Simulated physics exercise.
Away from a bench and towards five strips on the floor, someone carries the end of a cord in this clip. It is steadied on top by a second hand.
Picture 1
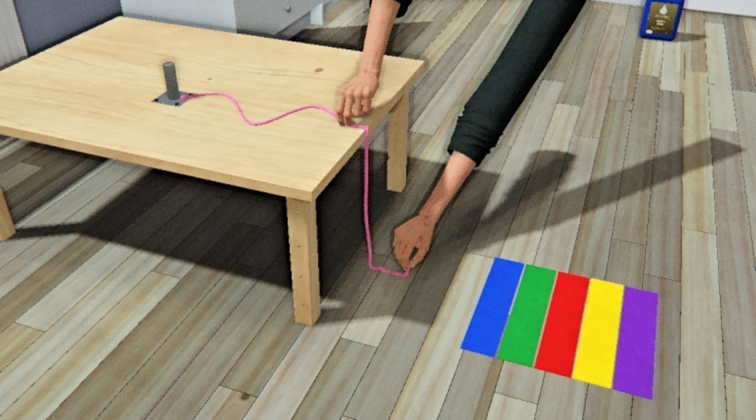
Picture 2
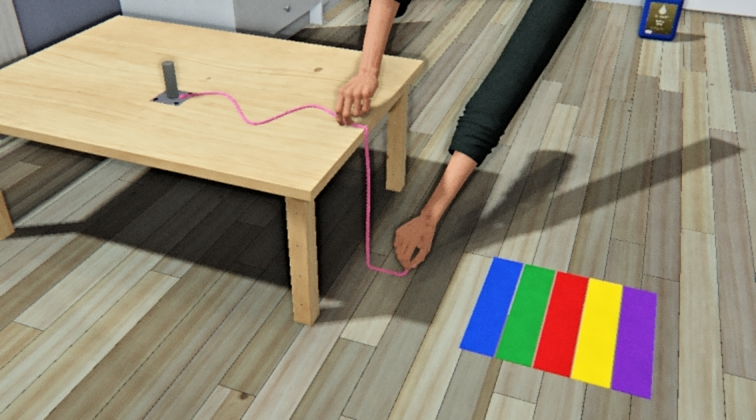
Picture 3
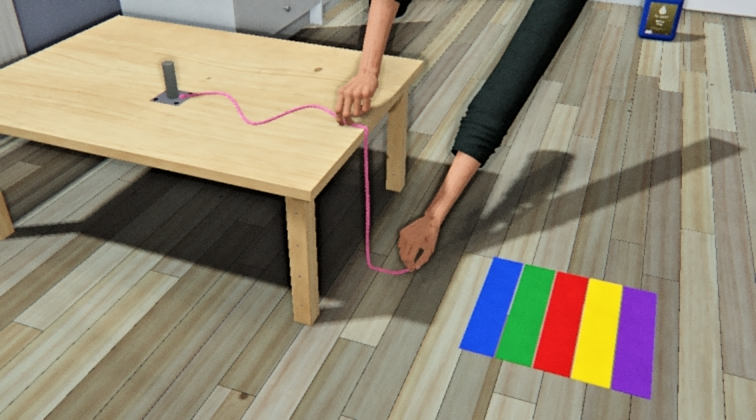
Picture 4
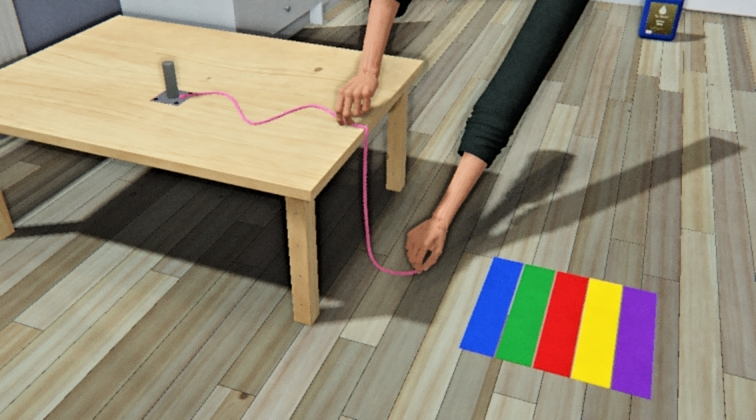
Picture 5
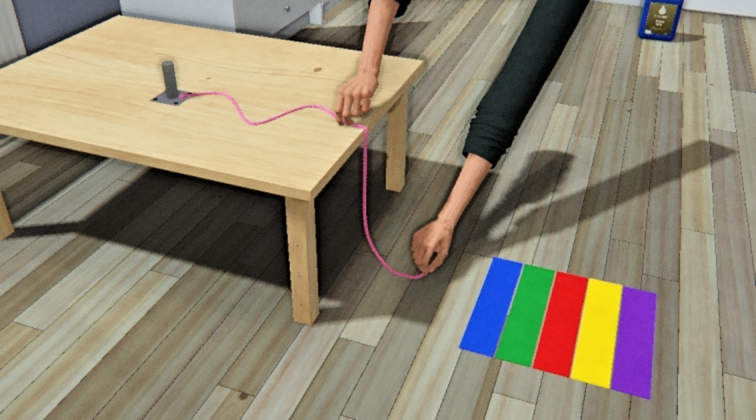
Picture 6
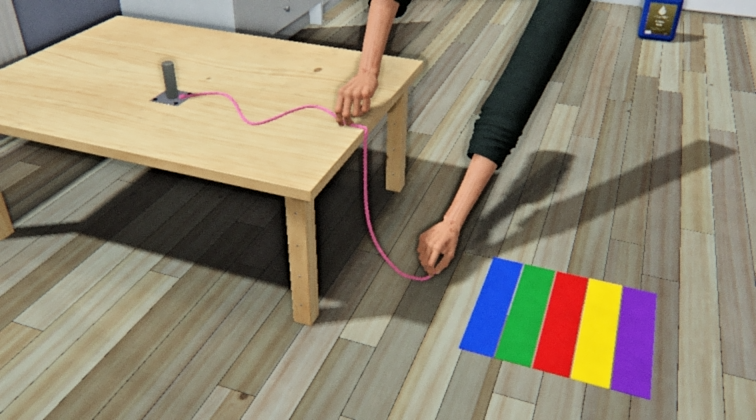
A person's two hands and dark-sleeved arm reach in around a light wooden table on a plank floor, seen from above at an angle. A pink cord runs in waves from a small grey post on the tabletop, under one hand at the edge, and down to the other hand near the floor, left of blue, green, red, yellow and purple strips. The lower hand slides the cord's end slightly right, the hanging part curving, while the upper hand and camera stay still.
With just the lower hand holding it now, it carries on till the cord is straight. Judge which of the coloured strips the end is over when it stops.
It is over the yellow strip.
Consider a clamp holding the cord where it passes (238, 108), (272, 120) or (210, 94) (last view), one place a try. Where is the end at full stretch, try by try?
First try (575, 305), second try (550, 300), third try (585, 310).
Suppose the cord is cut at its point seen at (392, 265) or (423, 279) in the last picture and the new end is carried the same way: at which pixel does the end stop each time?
Try one: (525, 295); try two: (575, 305).
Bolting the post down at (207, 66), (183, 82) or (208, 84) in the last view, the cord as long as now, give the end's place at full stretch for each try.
Try by try, around (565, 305), (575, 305) and (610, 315).
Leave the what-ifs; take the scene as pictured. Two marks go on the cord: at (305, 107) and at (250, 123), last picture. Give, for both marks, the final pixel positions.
They end up around (351, 128) and around (288, 117).
Early on, end near (531, 296); over green.
Midway, end near (572, 305); over red.
At the end of the slack, end near (597, 311); over yellow. It halts on the yellow strip.
